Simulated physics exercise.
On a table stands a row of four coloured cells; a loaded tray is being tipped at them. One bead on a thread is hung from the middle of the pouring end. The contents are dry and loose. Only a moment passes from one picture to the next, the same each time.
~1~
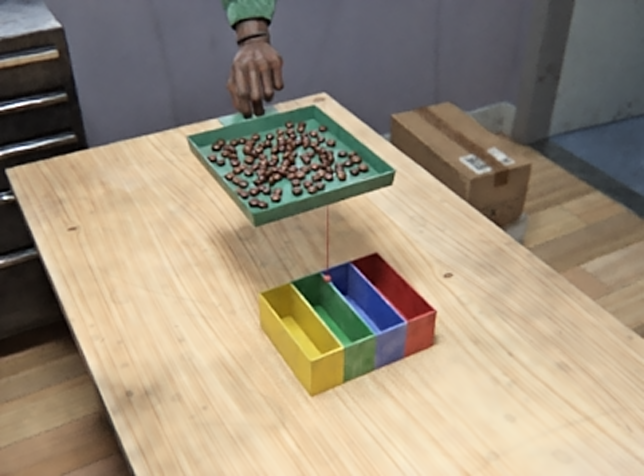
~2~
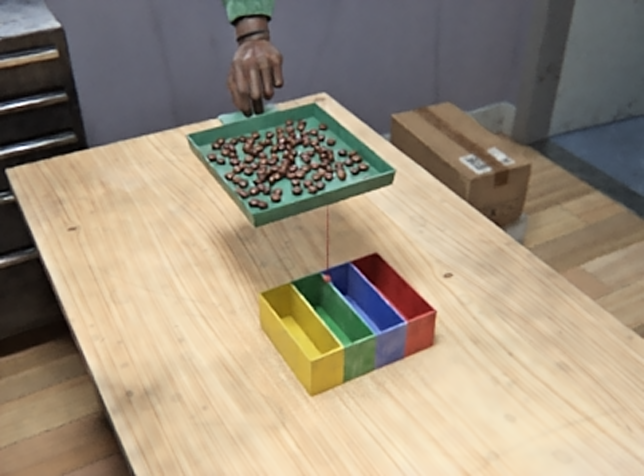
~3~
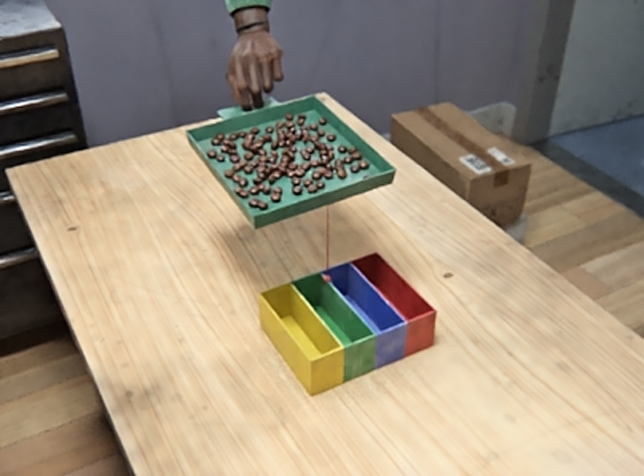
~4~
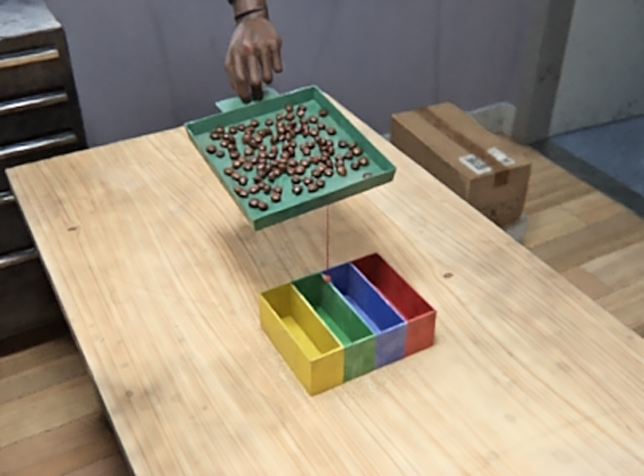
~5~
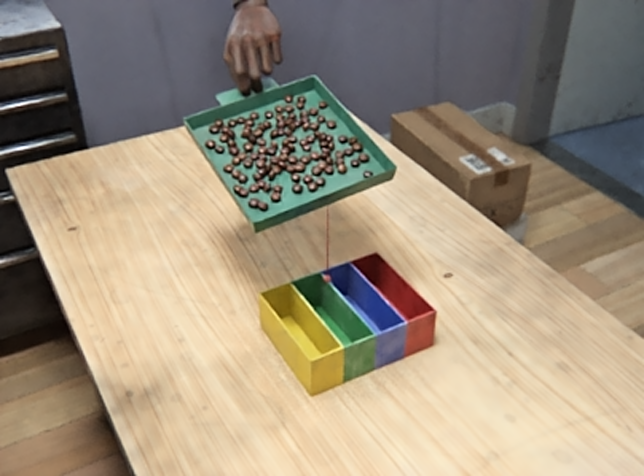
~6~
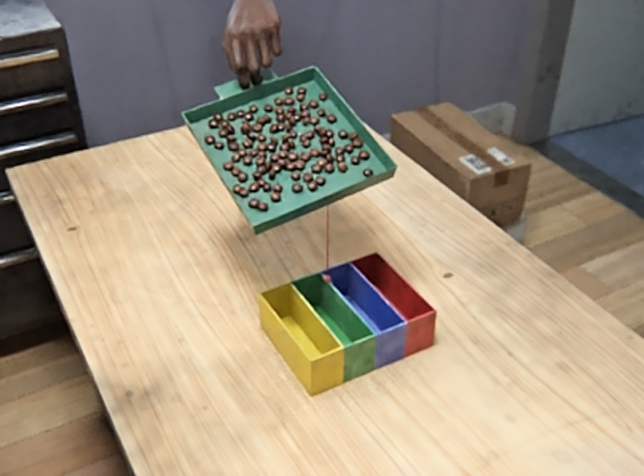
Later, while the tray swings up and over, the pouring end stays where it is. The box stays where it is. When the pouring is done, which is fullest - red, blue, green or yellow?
Fullest: The yellow cell.
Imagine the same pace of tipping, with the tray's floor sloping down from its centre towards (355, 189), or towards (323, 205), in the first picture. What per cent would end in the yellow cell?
You'd get 0 per cent the first time and 20 per cent the second time.
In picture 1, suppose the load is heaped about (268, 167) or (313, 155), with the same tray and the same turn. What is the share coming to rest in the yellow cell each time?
About 40 % and 40 %.
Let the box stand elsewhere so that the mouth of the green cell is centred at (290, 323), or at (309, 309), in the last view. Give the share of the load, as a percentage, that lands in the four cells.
The first gives 100 %, the second 90 %.
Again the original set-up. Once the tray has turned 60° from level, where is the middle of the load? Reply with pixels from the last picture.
Its middle sits at about pixel (282, 186).
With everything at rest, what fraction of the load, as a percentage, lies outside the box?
Around 60 %.
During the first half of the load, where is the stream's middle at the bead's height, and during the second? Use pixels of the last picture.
Close to (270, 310), then close to (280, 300).
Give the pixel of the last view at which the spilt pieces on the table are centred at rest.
I'd put the middle somewhere around (259, 380) in the last picture.
Just after the last frame, tray tipped steeply; every one on the tray.
A moment on, tray tipped right over; roughly half on the tray; about a tenth in the yellow cell; just a few in the green cell; roughly half falling or outside the box.
Further on, tray tipped past a quarter turn; roughly a third in the yellow cell; just a few in the green cell; roughly half falling or outside the box.
When it is over, tray tipped past a quarter turn; roughly a third in the yellow cell; just a few in the green cell; not one in the blue cell; not one in the red cell; roughly half outside the box.
